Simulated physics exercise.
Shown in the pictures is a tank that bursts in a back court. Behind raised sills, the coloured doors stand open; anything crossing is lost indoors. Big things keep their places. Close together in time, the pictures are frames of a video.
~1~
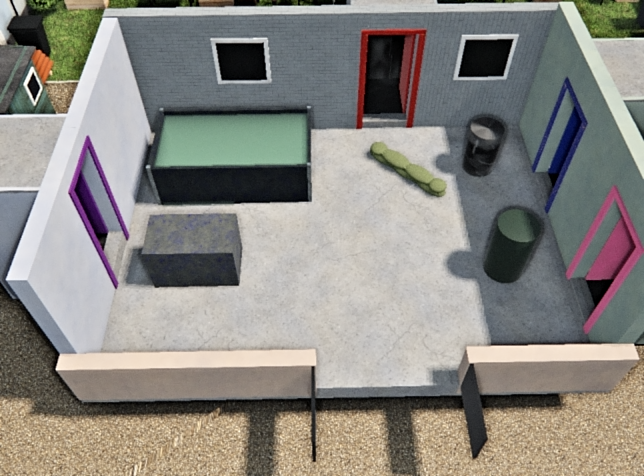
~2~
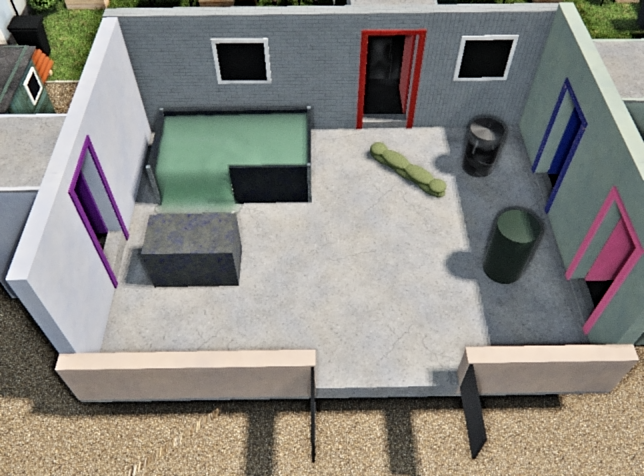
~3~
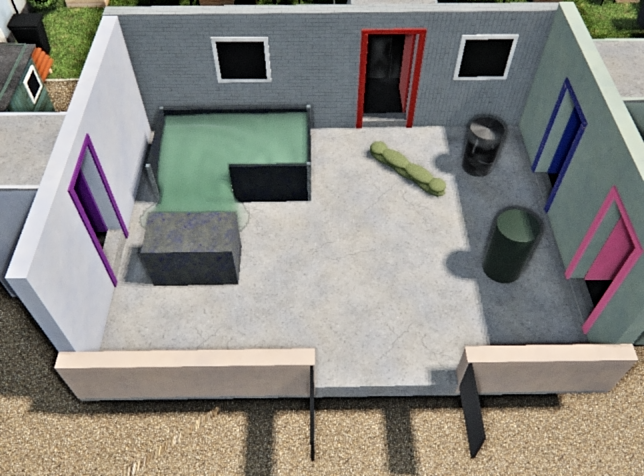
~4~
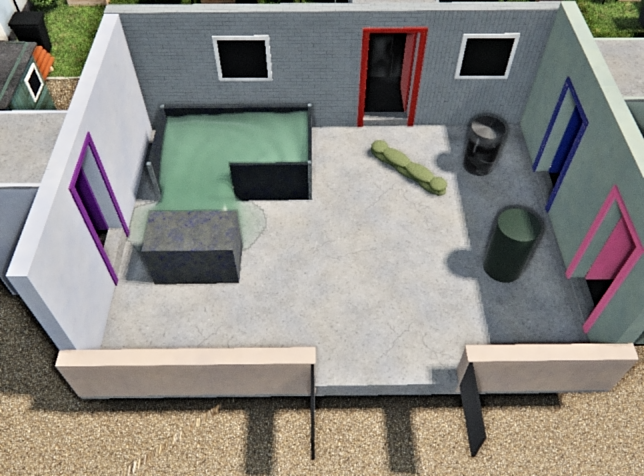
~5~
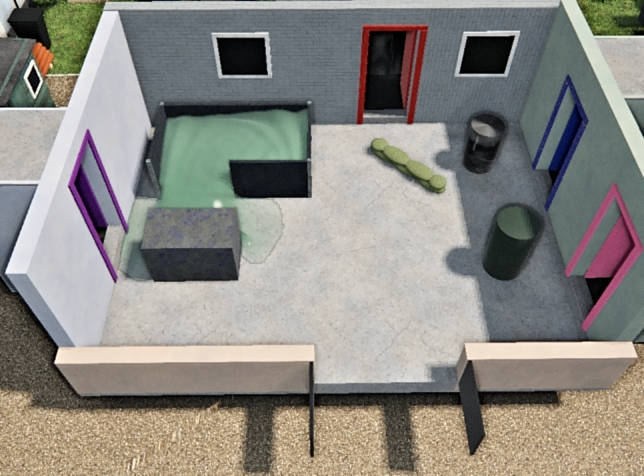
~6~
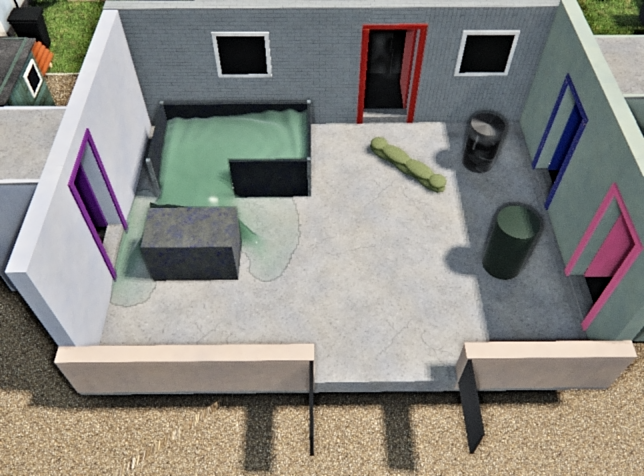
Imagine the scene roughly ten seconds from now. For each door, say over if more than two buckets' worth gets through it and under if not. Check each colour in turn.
Pink door: Over, purple door: Over, blue door: Over, red door: Under.
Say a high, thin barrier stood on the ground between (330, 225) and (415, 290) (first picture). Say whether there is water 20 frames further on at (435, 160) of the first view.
I'd say it ends up unwetted.
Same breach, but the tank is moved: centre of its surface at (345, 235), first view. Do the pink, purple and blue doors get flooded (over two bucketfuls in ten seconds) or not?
Door by door - pink misses it, purple misses it, blue misses it.
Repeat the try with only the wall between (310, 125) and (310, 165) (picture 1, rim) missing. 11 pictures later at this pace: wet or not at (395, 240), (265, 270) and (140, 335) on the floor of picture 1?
Submerged, unwetted, unwetted.
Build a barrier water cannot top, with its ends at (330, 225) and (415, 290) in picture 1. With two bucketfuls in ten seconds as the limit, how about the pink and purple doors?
With the barrier up, the pink one goes past it and the purple one goes past it.
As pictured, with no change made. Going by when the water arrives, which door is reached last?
Result: The one in red.
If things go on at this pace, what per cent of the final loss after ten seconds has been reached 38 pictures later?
Near 55 in a hundred.
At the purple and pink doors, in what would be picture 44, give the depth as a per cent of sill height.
I'd put the first at close to 50 per cent and the second at close to 290 per cent.
A moment on, water covers 25 % of the floor; the pink door not reached, the purple door over two buckets in, the blue door not reached, the red door not reached.
Next, water covers 50 % of the floor; the pink door not reached, the purple door far over two buckets in, the blue door not reached, the red door not reached.
Then, water covers 75 % of the floor; the pink door wet at the sill, nothing in, the purple door far over two buckets in, the blue door under two buckets in, the red door not reached.
Later, water covers 95 % of the floor; the pink door over two buckets in, the purple door far over two buckets in, the blue door over two buckets in, the red door wet at the sill, nothing in.
In the end, water covers 95 % of the floor; the pink door far over two buckets in, the purple door far over two buckets in, the blue door far over two buckets in, the red door wet at the sill, nothing in.
